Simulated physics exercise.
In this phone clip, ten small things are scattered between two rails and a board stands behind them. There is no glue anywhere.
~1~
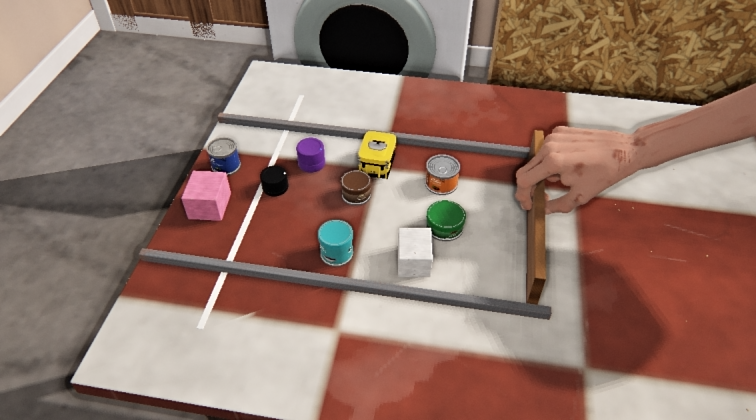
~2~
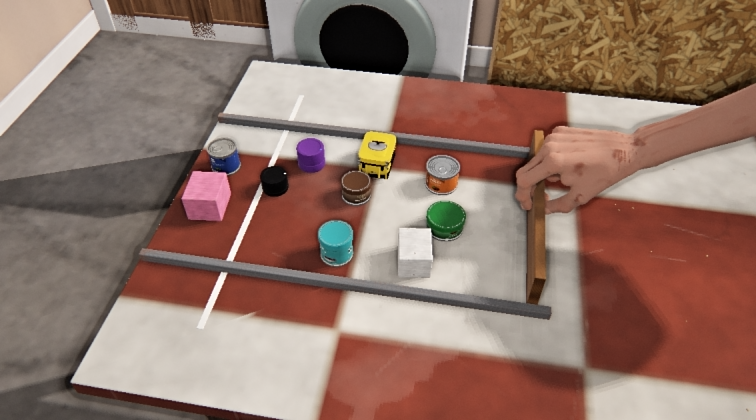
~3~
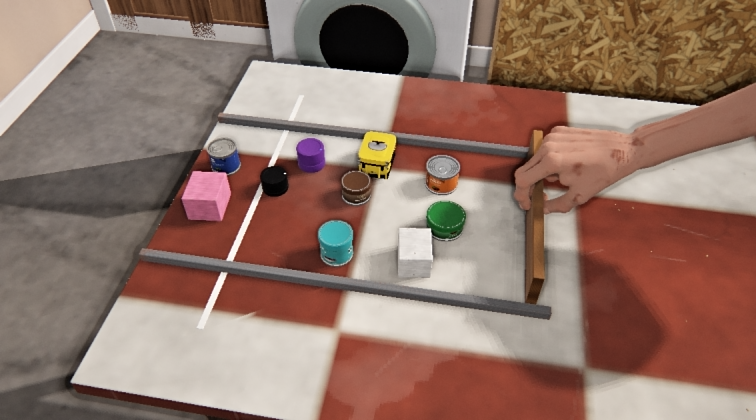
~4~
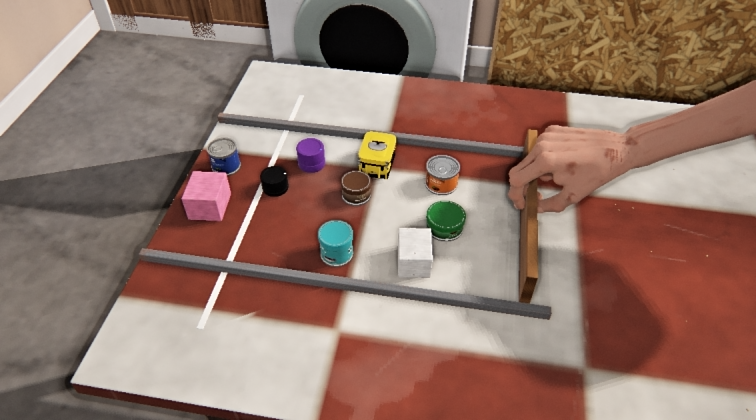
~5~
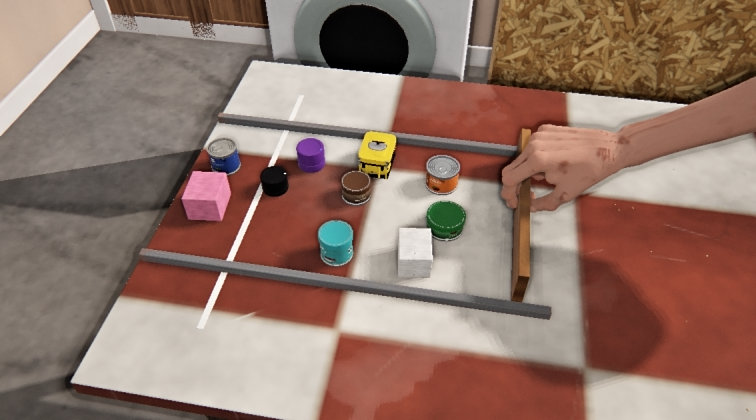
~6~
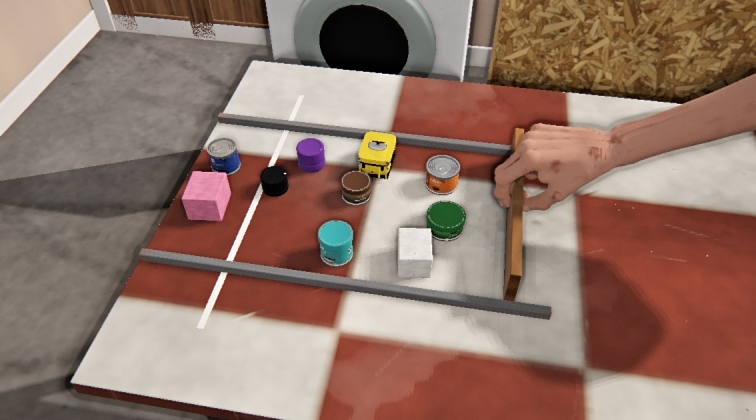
At the start, a hand holds a wooden board upright at the right end of two grey rails, with small colourful tins, lids and blocks scattered between them. The hand then slides the board slightly left toward the objects, which all stay still, a gap remaining between.
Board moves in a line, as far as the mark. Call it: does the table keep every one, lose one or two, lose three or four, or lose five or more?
It keeps every one.
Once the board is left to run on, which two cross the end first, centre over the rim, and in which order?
The order is the blue tin, then the pink block.
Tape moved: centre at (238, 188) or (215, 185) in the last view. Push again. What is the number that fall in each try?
So that's 1 for the first and 5 for the second.
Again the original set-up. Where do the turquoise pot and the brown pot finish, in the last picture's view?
Final centres, first then second: (190, 225), (248, 177).
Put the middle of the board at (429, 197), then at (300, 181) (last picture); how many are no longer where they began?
So 3, and at the other place 8.
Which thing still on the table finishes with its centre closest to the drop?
The answer: The blue tin.
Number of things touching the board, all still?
5 touch it.
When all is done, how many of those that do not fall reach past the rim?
The total comes out at 1.
Soon after, none off yet; blue tin at rest near (224, 157); pink block at rest near (207, 196); black lid at rest near (274, 181).
In the end, the number that fall off is zero.
